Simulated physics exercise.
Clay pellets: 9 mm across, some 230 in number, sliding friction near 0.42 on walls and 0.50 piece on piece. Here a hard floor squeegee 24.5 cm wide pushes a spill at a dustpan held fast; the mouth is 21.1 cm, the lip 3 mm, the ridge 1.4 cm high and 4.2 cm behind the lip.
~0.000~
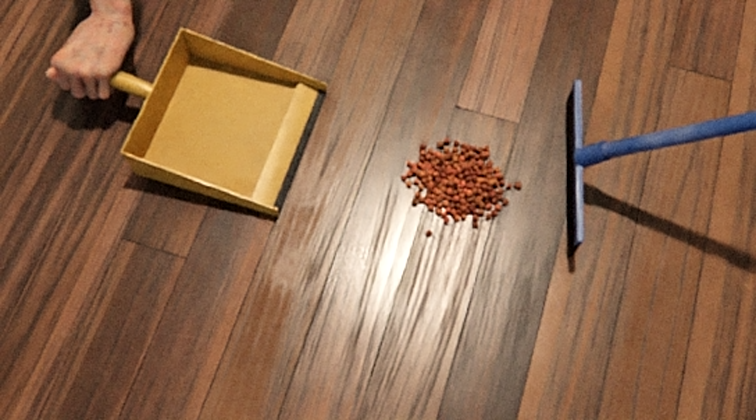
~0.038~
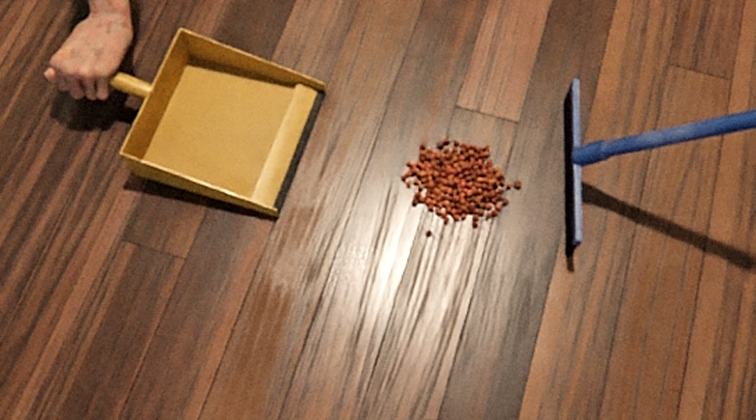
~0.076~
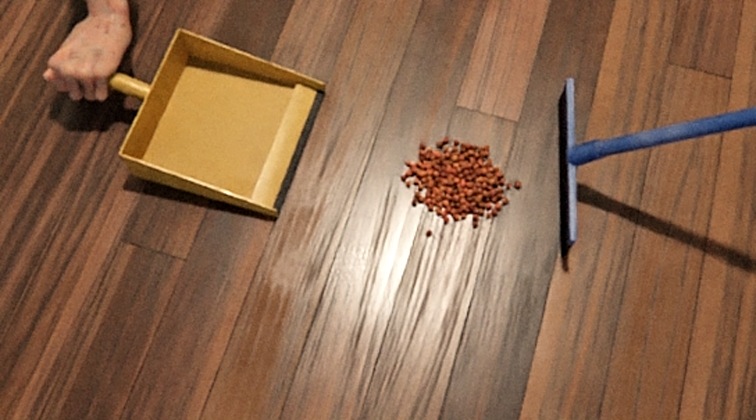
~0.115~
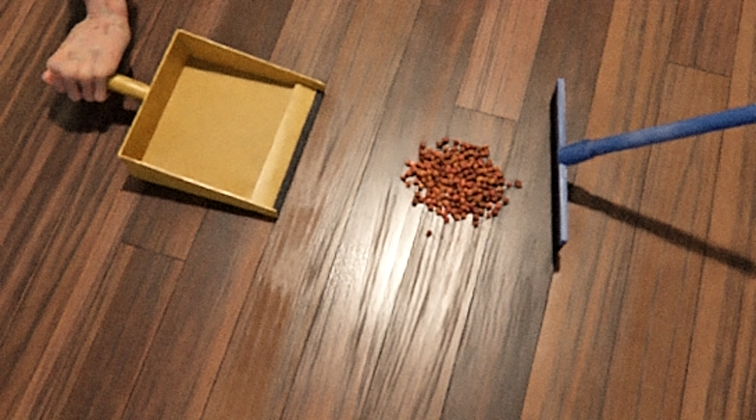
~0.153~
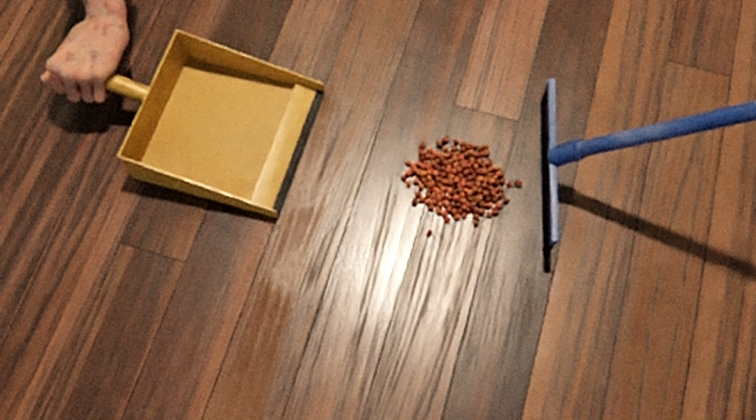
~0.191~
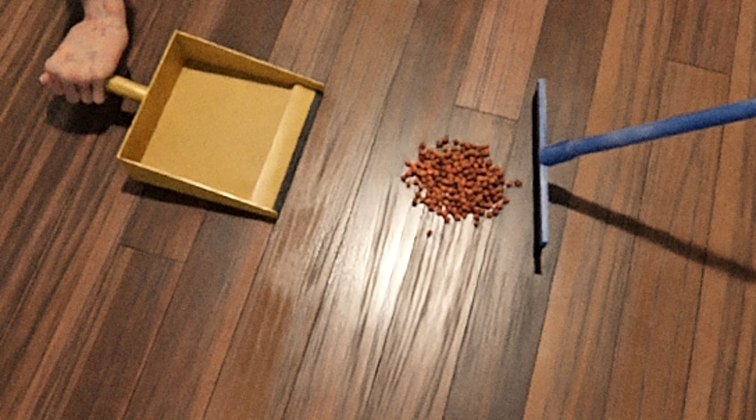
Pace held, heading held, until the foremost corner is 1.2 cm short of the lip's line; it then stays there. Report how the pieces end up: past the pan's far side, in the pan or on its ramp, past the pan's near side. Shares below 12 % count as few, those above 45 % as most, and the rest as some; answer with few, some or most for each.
Final split: Far side: Few; pan: Some; near side: Some.
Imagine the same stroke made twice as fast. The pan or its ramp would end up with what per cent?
I'd guess it lands at about 30 per cent.
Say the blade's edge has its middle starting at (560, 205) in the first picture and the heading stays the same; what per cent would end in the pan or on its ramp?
Something close to 30 percent.
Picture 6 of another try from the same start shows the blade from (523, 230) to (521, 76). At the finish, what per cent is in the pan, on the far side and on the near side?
You'd see pan at 15, far at 0 and near at 5.
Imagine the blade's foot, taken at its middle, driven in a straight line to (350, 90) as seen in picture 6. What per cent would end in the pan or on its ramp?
I'd expect around 0 per cent.
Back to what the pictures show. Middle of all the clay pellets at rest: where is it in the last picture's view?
At about (294, 188).
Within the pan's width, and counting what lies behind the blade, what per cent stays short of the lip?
Some 50 per cent of them end up there.
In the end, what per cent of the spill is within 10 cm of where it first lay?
0 percent, roughly.
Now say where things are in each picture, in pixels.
In the first picture, blade from (578, 242) to (576, 87), moved 0.0 cm, 0 of the pieces shifted so far; middle of the pieces at (461, 181); pan at (221, 129).
In the second picture, blade from (577, 241) to (574, 86), moved 0.3 cm, 0 of the pieces shifted so far; middle of the pieces at (461, 181).
In the third picture, blade from (572, 241) to (568, 85), moved 1.0 cm, 0 of the pieces shifted so far; middle of the pieces at (461, 180).
In the fourth picture, blade from (563, 241) to (559, 85), moved 2.3 cm, 0 of the pieces shifted so far; middle of the pieces at (461, 180).
In the fifth picture, blade from (553, 241) to (550, 85), moved 3.6 cm, 0 of the pieces shifted so far; middle of the pieces at (461, 180).
In the sixth picture, blade from (544, 242) to (540, 85), moved 5.0 cm, 0 of the pieces shifted so far; middle of the pieces at (461, 180); pan at (218, 131). The blade's pace is about 0.35 m/s, heading 22 degrees towards the viewer's side.
After 0.61 s, middle of the blade 19 cm from the lip; 0 % over the lip, far side 0 %, near side 0 %.
After 0.90 s, middle of the blade 10 cm from the lip; 0 % over the lip, far side 0 %, near side 10 %.
After 1.28 s, middle of the blade 4 cm from the lip; 25 % over the lip, far side 0 %, near side 20 %.
At rest (1.7 s), far side 0 %, pan 25 %, near side 20 %, in front of the lip or behind the blade 50 %.
